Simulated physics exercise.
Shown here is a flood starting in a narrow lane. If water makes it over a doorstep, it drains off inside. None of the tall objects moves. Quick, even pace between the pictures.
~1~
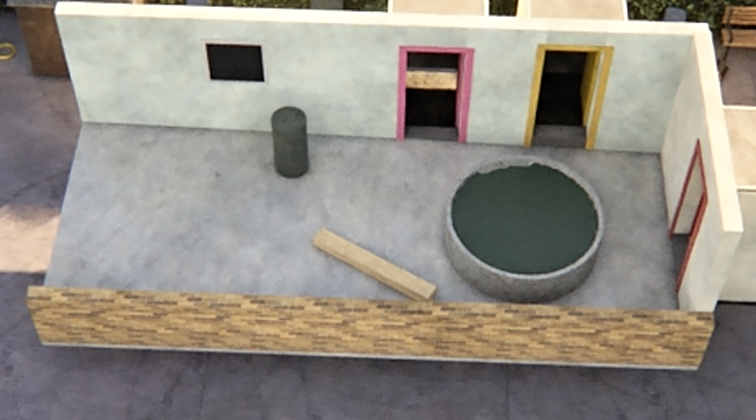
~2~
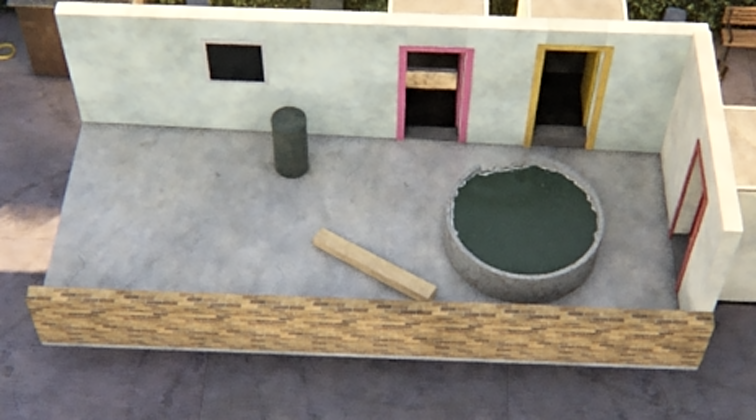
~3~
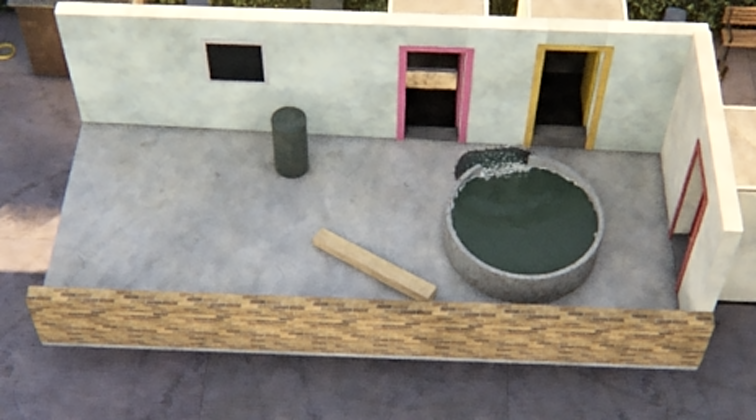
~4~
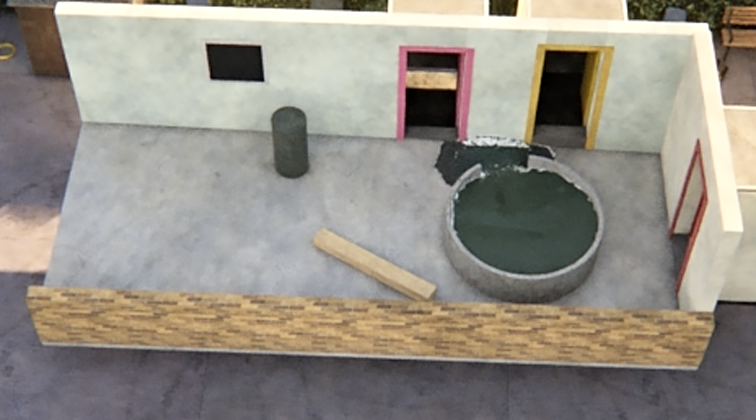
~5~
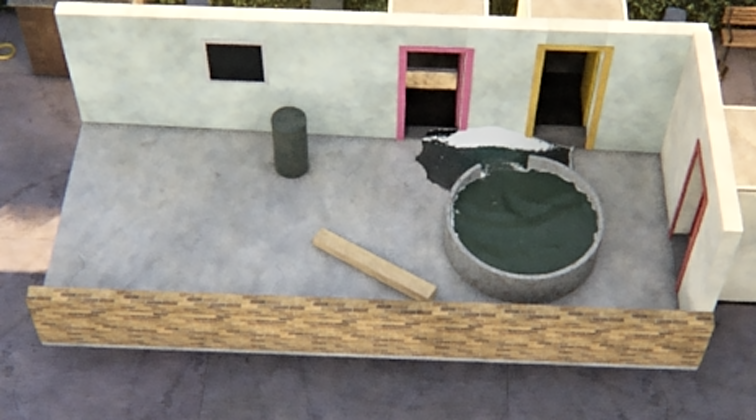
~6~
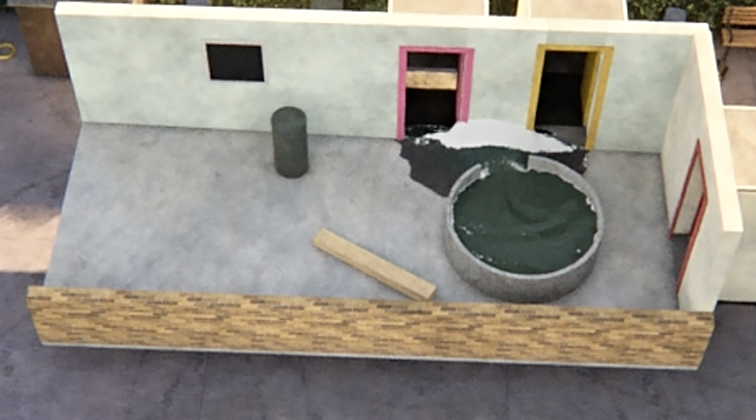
At first, dark water sits still in a round pool inside a walled yard with a plank and a dark cylinder nearby. Then the surface ripples and water pours out over the pool's far side, spreading across the grey floor toward the left and along the back wall, with white foam near the doorways.
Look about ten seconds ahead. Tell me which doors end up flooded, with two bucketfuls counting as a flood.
One by one: The red door does not surpass two buckets; the pink door surpasses two buckets; the yellow door does not surpass two buckets.
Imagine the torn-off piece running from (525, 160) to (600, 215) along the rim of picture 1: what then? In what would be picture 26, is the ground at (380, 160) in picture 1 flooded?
There: Under water.
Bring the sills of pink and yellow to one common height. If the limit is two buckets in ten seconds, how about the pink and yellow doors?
Briefly, the pink door stays within bounds and the yellow door overflows.
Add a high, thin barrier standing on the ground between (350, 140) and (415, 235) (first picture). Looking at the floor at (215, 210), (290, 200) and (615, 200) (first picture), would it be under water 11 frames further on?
Untouched, untouched, soaked.
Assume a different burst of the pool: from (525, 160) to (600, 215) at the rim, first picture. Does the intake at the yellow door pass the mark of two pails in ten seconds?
Answer: Yellow door crosses the line.
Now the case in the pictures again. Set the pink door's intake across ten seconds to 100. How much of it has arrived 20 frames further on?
Near 70 per cent, give or take.
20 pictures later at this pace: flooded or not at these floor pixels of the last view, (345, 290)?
Outcome at that point: Unwetted.
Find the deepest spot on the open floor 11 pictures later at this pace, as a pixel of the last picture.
I'd point to about (493, 147).
A moment on, water covers 15 % of the floor; the red door not reached, the pink door under two buckets in, the yellow door wet at the sill, nothing in.
Next, water covers 30 % of the floor; the red door wet at the sill, nothing in, the pink door over two buckets in, the yellow door wet at the sill, nothing in.
Then, water covers 55 % of the floor; the red door wet at the sill, nothing in, the pink door far over two buckets in, the yellow door wet at the sill, nothing in.
Later, water covers 90 % of the floor; the red door wet at the sill, nothing in, the pink door far over two buckets in, the yellow door wet at the sill, nothing in.
In the end, water covers 85 % of the floor; the red door wet at the sill, nothing in, the pink door far over two buckets in, the yellow door wet at the sill, nothing in.
